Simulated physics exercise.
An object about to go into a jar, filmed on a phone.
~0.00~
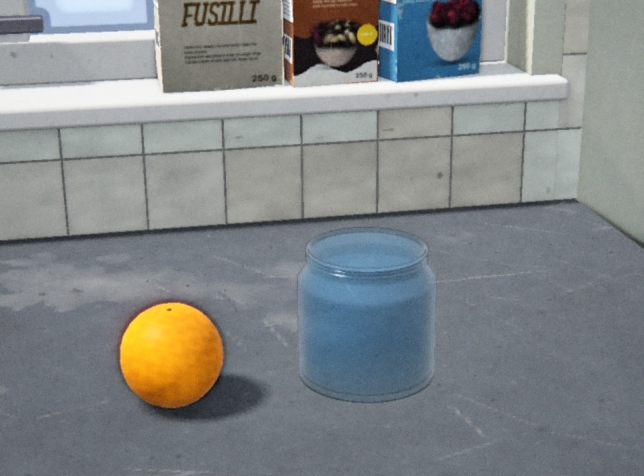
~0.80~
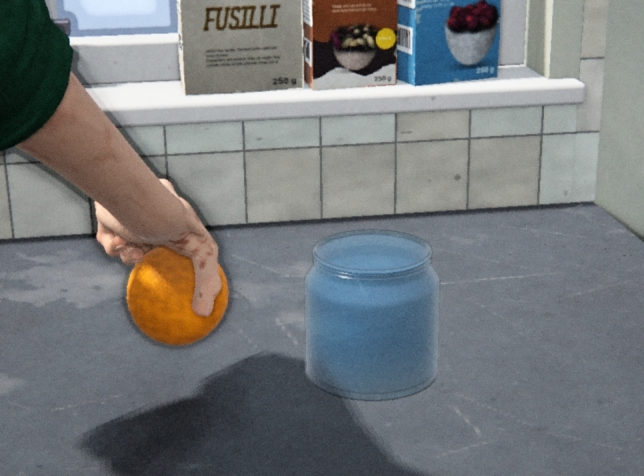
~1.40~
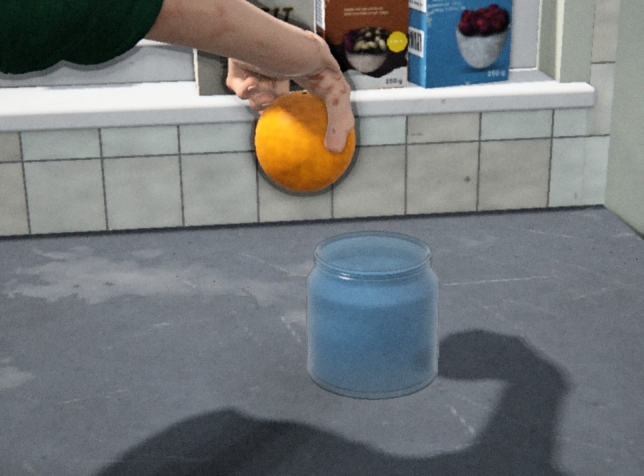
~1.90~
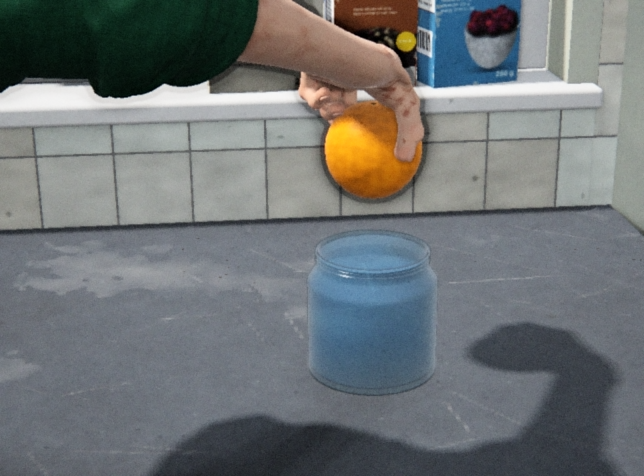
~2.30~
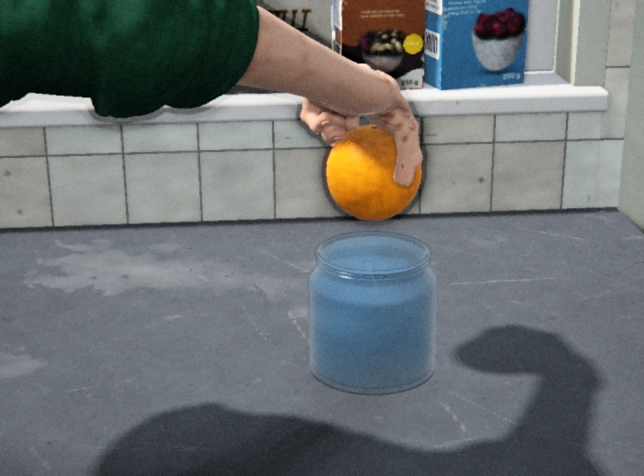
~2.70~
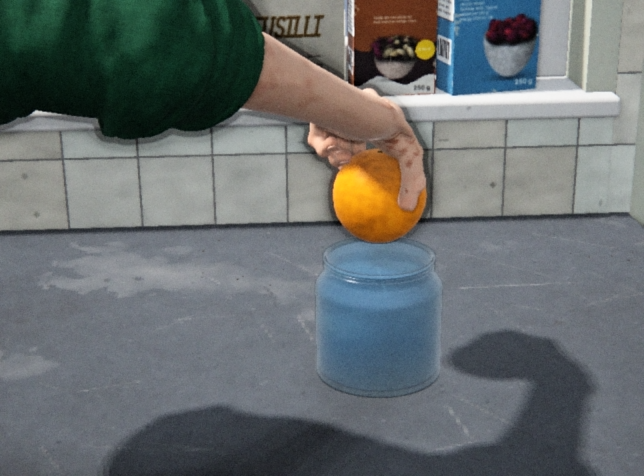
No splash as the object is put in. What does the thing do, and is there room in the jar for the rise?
Well, it keeps afloat, and as for the jar, it spills.
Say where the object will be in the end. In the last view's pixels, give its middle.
Around (379, 279).
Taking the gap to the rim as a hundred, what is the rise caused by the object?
Some 780 per cent, by my count.
After 3.0 s, the orange enters the water; the jar is full to the brim; a puddle lies round it.
After 3.4 s, the orange comes up again; the jar is full to the brim; a puddle lies round it.
After 5.0 s, the orange is afloat; the jar is full to the brim; a puddle lies round it.
